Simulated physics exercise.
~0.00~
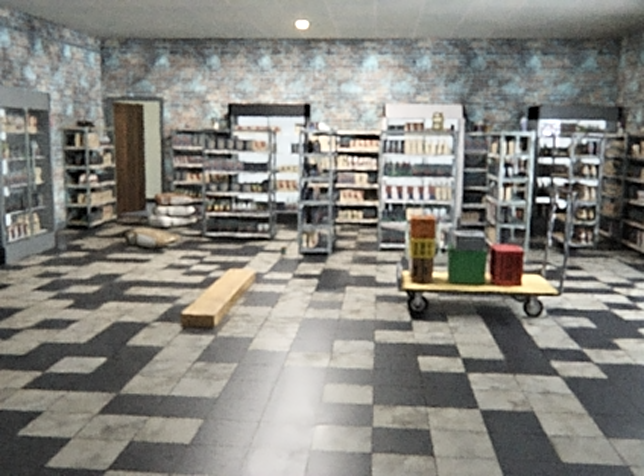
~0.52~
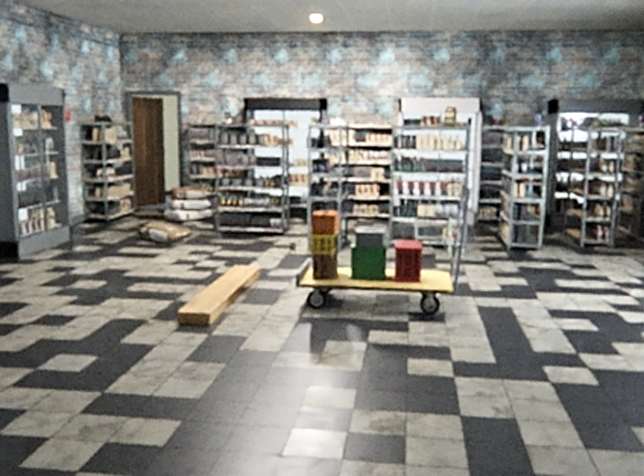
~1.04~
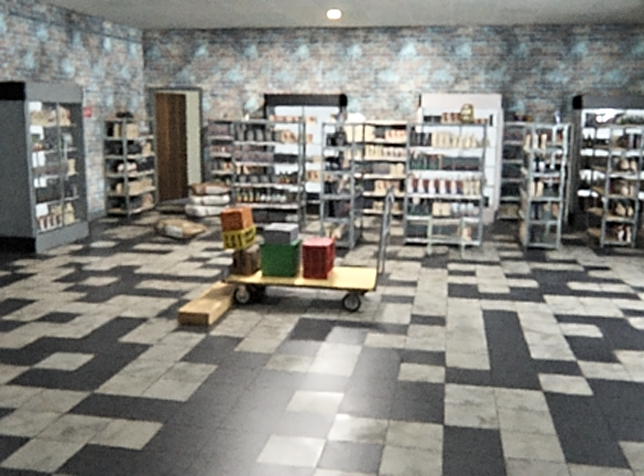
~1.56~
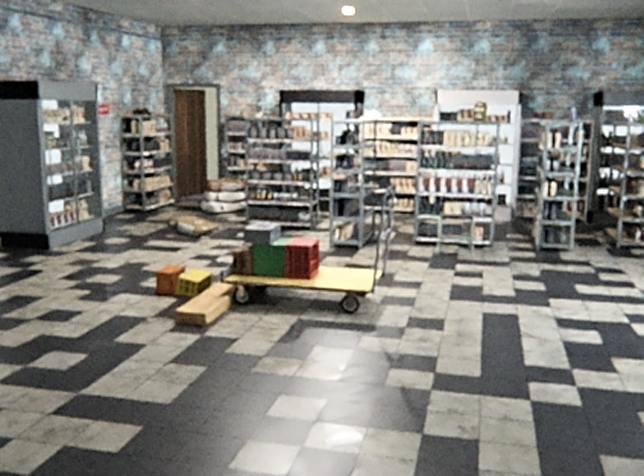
A flat cart carrying colourful boxes rolled left across a checkered storeroom floor to a wooden beam and stopped, and the orange and yellow boxes tumbled off beyond it while the red, green and grey ones stayed on the deck.
